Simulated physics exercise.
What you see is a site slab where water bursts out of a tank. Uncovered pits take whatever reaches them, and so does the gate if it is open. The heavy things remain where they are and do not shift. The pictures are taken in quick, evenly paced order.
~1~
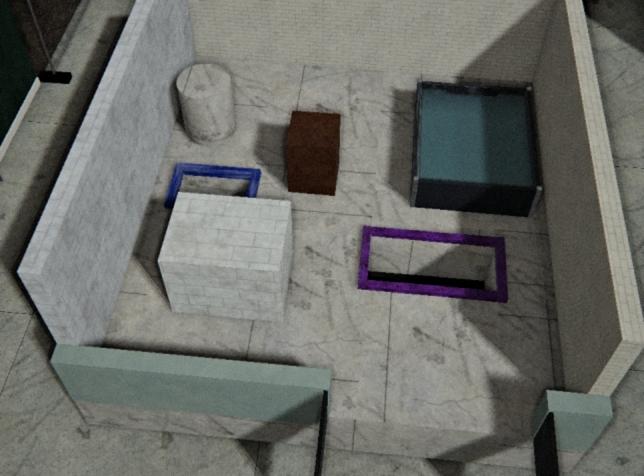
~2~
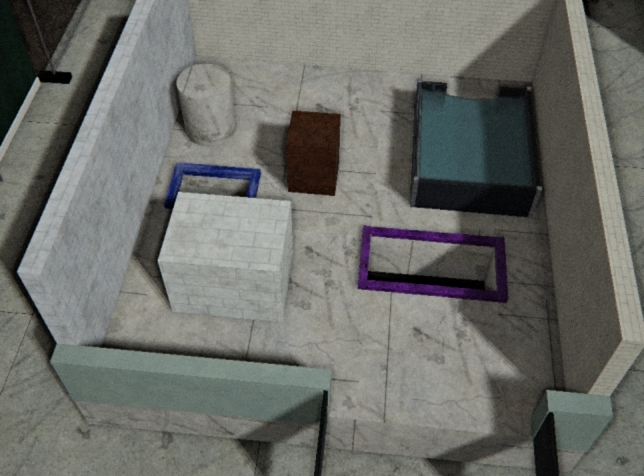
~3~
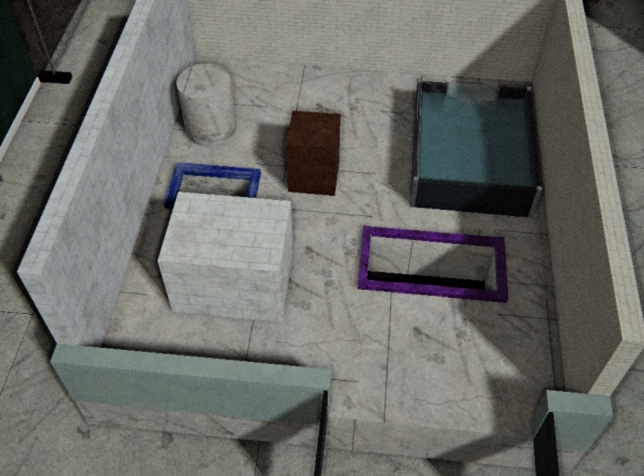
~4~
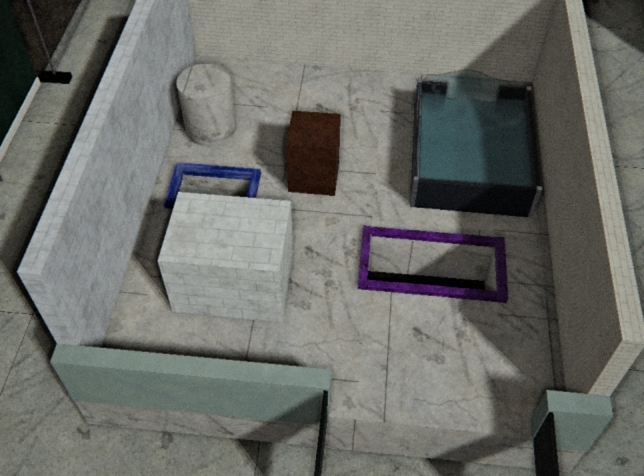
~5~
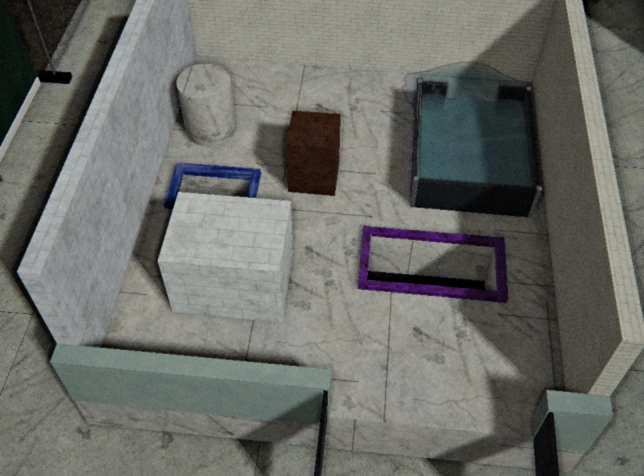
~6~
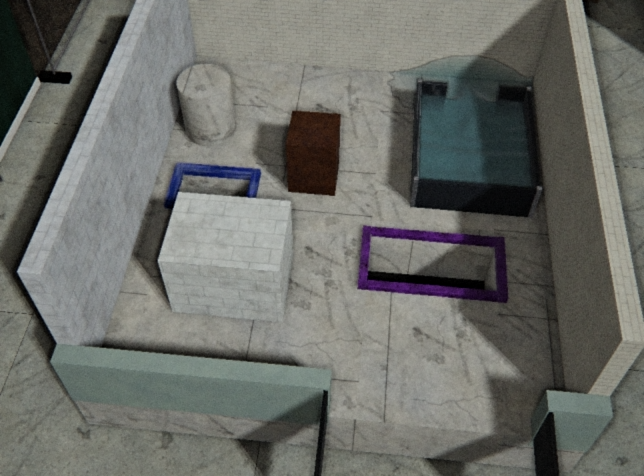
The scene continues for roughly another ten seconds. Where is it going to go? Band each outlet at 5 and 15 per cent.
Result: The gate gets a medium chunk - five to fifteen per cent; the purple pit gets a mere sliver - short of five per cent; the blue pit gets a mere sliver - short of five per cent.
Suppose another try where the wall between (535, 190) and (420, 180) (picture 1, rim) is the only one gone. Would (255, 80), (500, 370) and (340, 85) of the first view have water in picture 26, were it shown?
First spot spared, second spot submerged, third spot spared.
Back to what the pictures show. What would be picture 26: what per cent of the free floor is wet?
It works out to about 45 in a hundred.
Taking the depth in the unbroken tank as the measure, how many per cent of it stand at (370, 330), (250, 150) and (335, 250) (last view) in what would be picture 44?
I'd put them at close to 0 per cent, then 16 per cent, then 0 per cent.
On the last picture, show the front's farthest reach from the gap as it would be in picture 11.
The wet edge reaches furthest near (320, 68).
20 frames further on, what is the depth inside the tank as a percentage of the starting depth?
I'd put it near 50 per cent.
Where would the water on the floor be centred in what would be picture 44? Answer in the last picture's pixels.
Somewhere near (401, 149).
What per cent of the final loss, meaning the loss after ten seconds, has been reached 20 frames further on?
Close to 0 per cent, I'd say.
A moment on, water covers 10 % of the floor; the gate 0 %, the purple pit 0 %, the blue pit 0 %.
Next, water covers 25 % of the floor; the gate 0 %, the purple pit 0 %, the blue pit 0 %.
Then, water covers 45 % of the floor; the gate 0 %, the purple pit 0 %, the blue pit 0 %.
Later, water covers 55 % of the floor; the gate 4 %, the purple pit 0 %, the blue pit 0 %.
In the end, water covers 85 % of the floor; the gate 9 %, the purple pit 0 %, the blue pit 0 %.
